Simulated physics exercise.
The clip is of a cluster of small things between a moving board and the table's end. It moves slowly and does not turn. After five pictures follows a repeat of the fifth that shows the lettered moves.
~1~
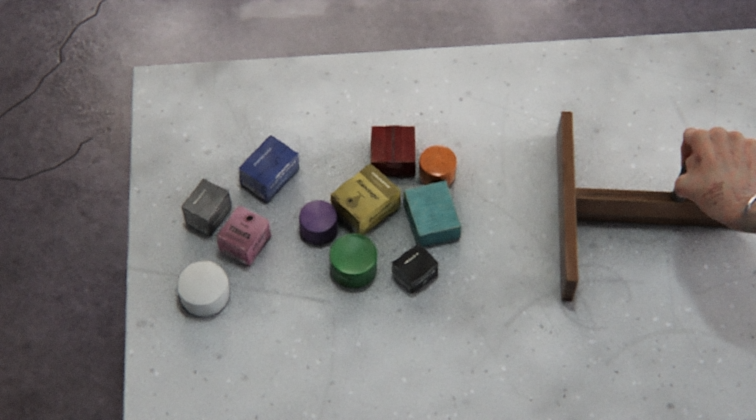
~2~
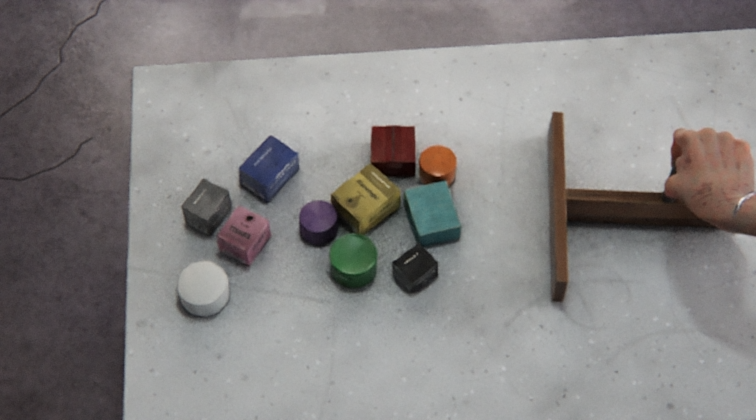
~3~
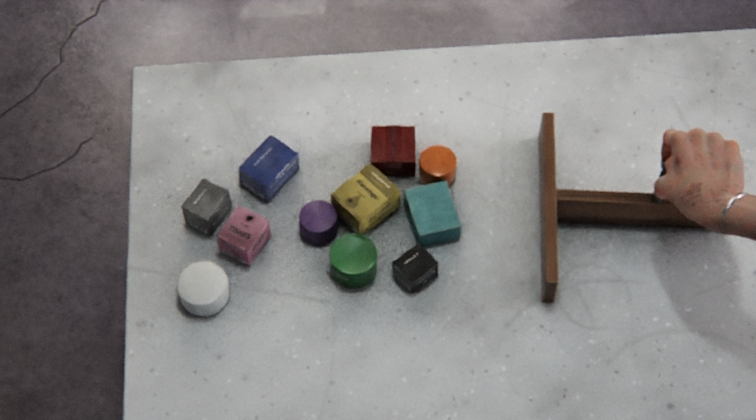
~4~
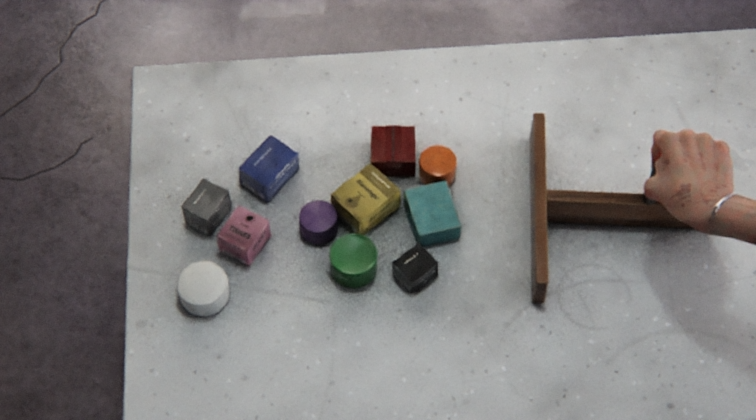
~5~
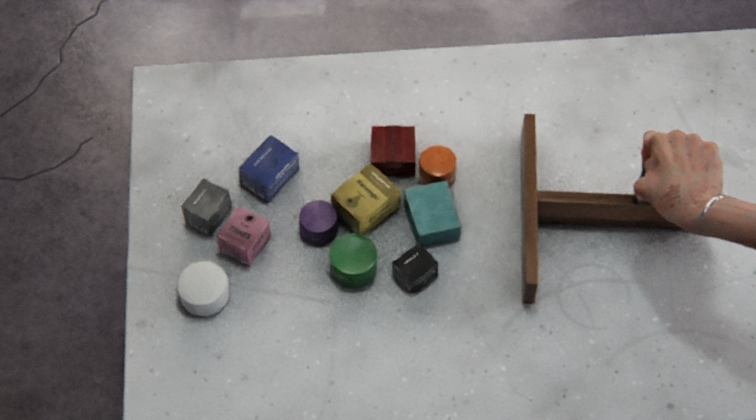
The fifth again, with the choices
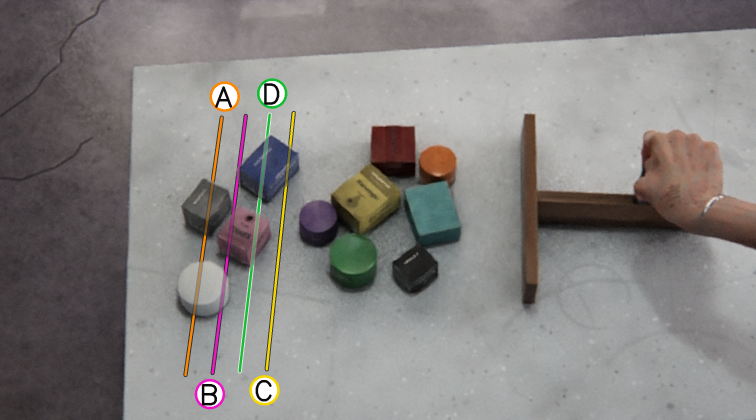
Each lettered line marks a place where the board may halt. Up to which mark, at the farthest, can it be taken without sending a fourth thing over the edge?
At A, and not beyond.
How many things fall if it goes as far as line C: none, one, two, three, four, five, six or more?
By then, none.
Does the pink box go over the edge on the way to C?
No.
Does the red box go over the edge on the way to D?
By then, no.
On the marked copy, A at (205, 238); B at (230, 237); C at (281, 233); D at (256, 235).
Taking A. A third of the way, board (414, 203); red box (367, 146); purple tin (293, 229).
Two thirds of the way, board (296, 211); grey box (171, 200); pink box (181, 253).
When it is over, board (206, 217); pink box over the edge; grey box over the edge; three fallen.
As for the rest, B is within the limit but short; C is within the limit but short; D is within the limit but short.
